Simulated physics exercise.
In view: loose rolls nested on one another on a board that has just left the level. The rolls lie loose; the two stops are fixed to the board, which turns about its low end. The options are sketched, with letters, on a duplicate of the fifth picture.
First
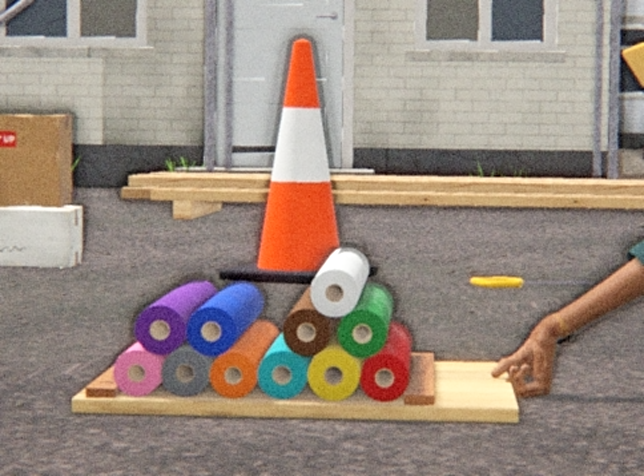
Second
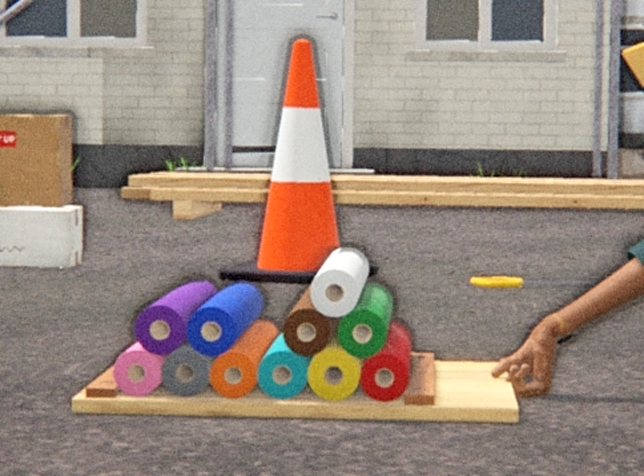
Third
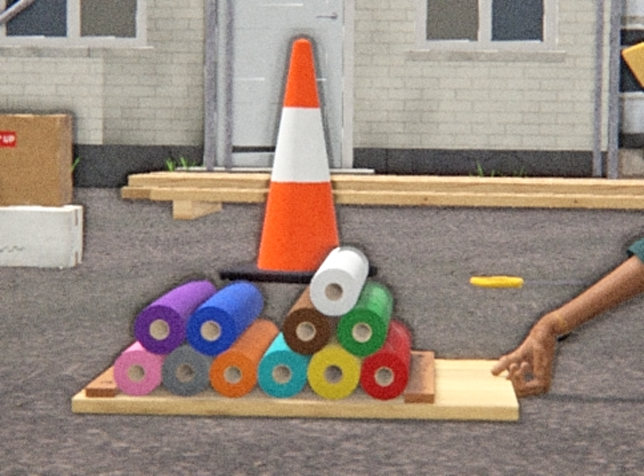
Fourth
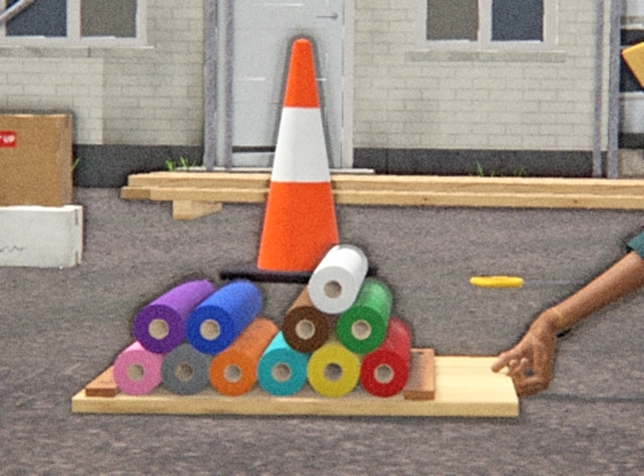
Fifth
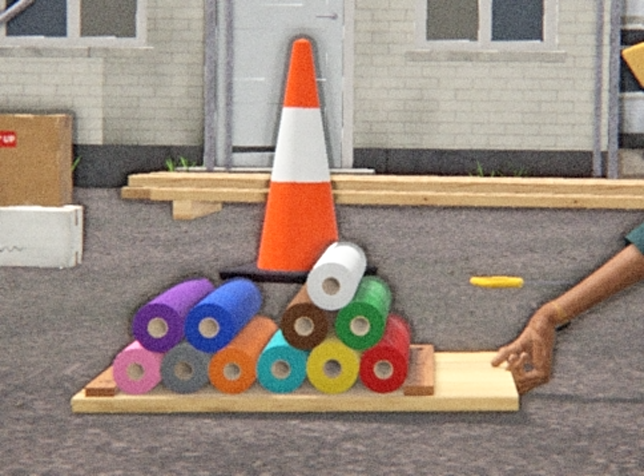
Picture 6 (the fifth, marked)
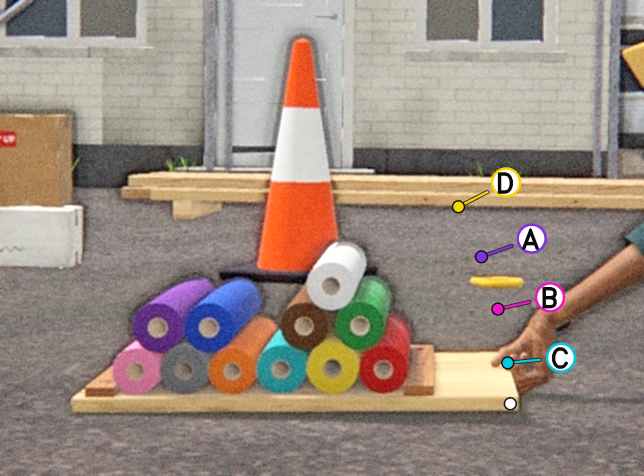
The clip opens on colourful rolls stacked on a wooden board before an orange and white cone, with a hand at the board's right end. The hand stays there as the board's right side rises very slightly, and the rolls barely shift, keeping their nested arrangement with the white one on top.
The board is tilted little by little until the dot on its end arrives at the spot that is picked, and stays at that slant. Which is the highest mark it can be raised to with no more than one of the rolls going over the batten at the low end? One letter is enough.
Mark A is as high as it can go.
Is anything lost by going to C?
No.
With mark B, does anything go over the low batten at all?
At B: No.
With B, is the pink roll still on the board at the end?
Yes.
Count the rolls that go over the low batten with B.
It comes to none.
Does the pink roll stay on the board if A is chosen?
Yes.
On the marked copy, A at (481, 257); B at (498, 309); C at (508, 363); D at (459, 207); the white dot at (510, 404).
With A. Early on, board at 15°.
Further on, board at 21°.
At the end, board at 21°, none over the low batten.
As for the rest, B none over the low batten; C none over the low batten; D eleven over the low batten.
